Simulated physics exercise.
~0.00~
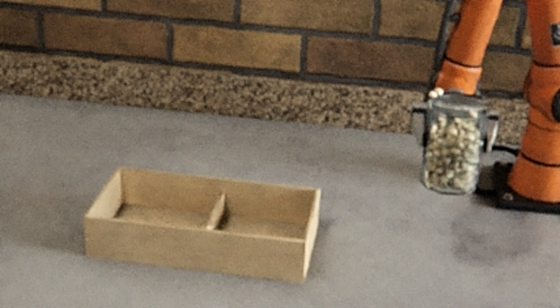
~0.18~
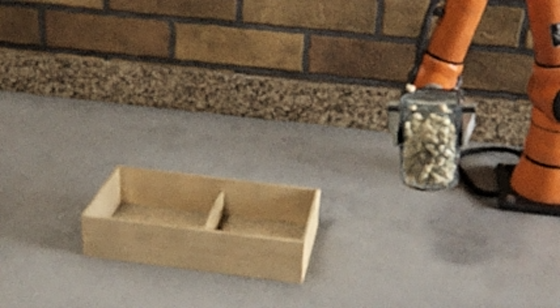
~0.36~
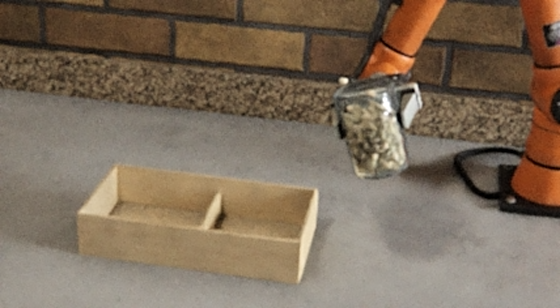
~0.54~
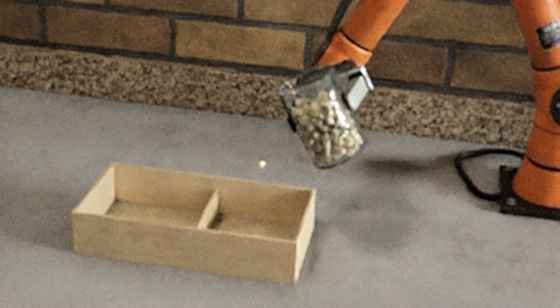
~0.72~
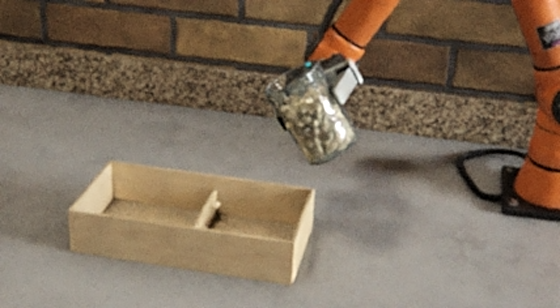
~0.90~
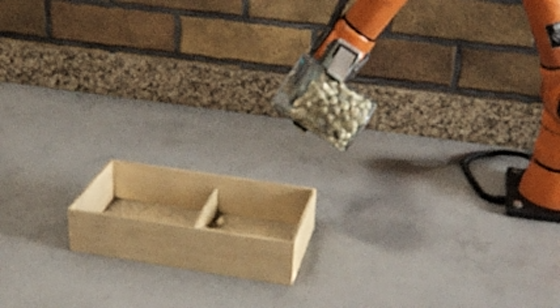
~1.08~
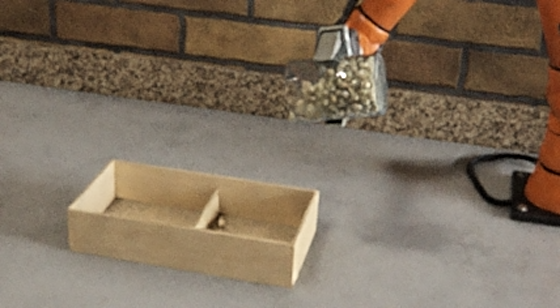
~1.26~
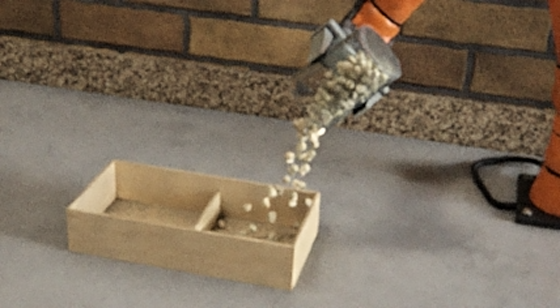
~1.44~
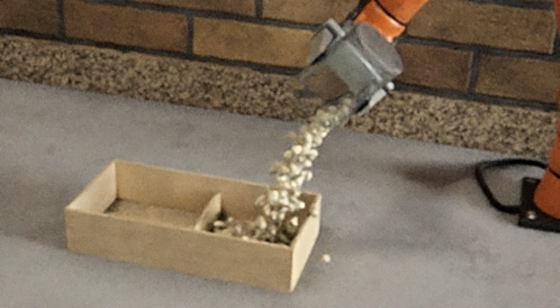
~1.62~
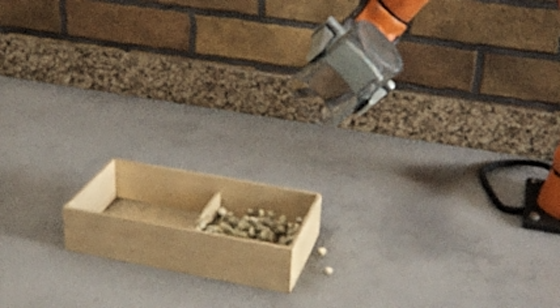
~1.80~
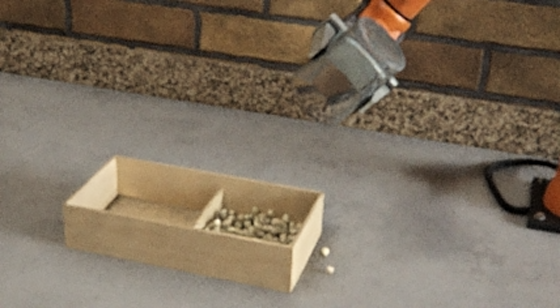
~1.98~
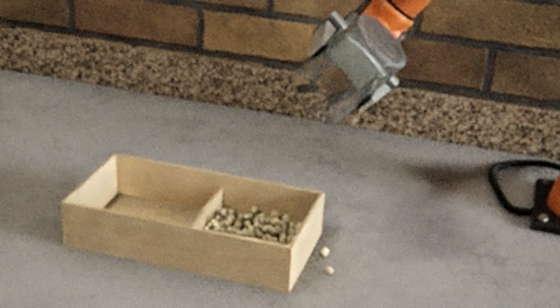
At first, an orange robot arm holds a clear tumbler of pale dried beans upright at the right, near a brick wall, while a shallow wooden box split by a cross wall rests on the grey table. The arm carries the tumbler left and starts leaning it, and a stray bean drops into the box's right compartment. It then lifts the tumbler and tips it onto its side. Turned further until upside down, the tumbler pours a thick stream into that same compartment. The beans settle in a low heap, with two lying outside the box, as the emptied tumbler hangs above.
